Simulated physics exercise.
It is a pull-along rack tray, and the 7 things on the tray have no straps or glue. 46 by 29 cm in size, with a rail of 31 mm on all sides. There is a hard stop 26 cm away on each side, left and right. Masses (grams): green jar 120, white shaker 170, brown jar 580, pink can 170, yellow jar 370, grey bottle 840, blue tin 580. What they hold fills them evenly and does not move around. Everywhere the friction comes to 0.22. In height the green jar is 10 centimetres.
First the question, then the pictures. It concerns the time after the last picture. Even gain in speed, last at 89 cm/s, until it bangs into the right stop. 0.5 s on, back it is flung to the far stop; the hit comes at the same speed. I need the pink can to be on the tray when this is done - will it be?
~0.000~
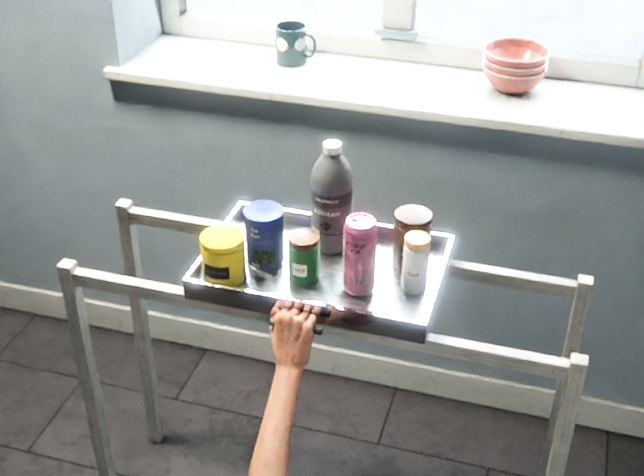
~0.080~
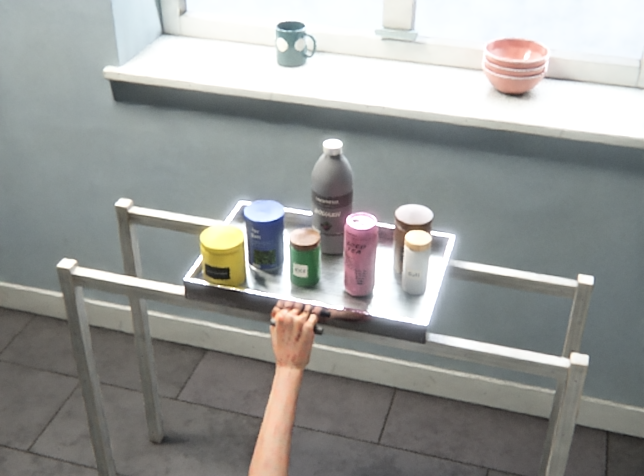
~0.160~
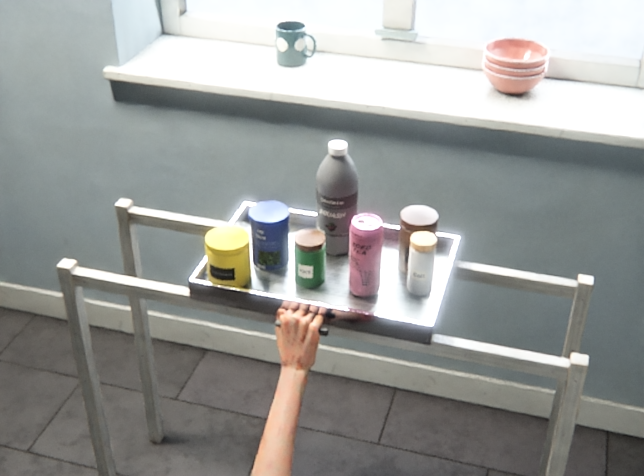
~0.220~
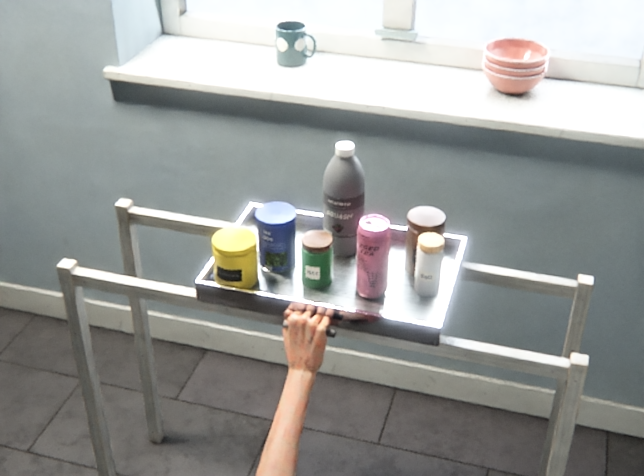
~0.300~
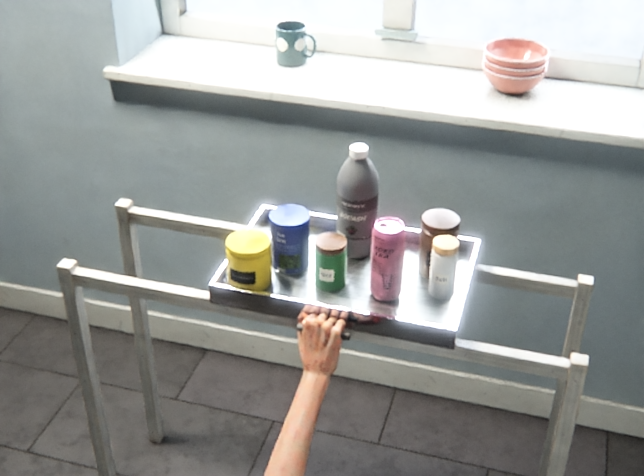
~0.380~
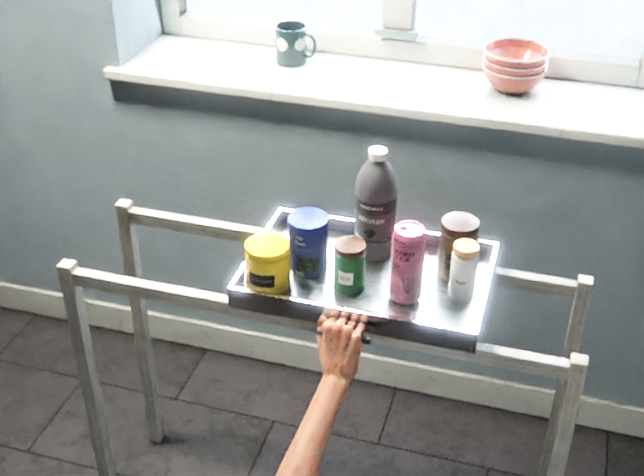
No, it will not be.
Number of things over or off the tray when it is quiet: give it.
The number is 2.
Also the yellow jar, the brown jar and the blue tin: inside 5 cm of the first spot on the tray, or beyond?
Here is how it goes: The yellow jar remains near its start; next, the brown jar moves off; last, the blue tin remains near its start.
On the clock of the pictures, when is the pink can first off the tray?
Time: Roughly 1.0 s.
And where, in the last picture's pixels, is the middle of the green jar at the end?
Look near (159, 237) and you'll find it.
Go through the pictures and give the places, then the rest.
The first frame shows tray midway; pink can (360, 256); green jar (304, 258).
The second frame shows tray midway; brown jar (412, 240); yellow jar (224, 257).
The third frame shows tray 1 cm right; grey bottle (337, 196); blue tin (270, 237).
The fourth frame shows tray 3 cm right; green jar (317, 260); white shaker (429, 265).
The fifth frame shows tray 5 cm right; brown jar (438, 245); yellow jar (249, 261).
The sixth frame shows tray 9 cm right; pink can (407, 264); grey bottle (376, 202).
By 1.08 s, tray 26 cm right; pink can now off the tray; white shaker tilted 45°; green jar 16 cm from its spot.
By 2.28 s, tray 26 cm left; white shaker tilted 68°; blue tin 17 cm from its spot; yellow jar 17 cm from its spot.
When it is over (3.2 s), off the tray, pink can; lying over on the tray, white shaker; not toppled but over 5 cm from the start, brown jar; the other 4 within 5 cm of the start.
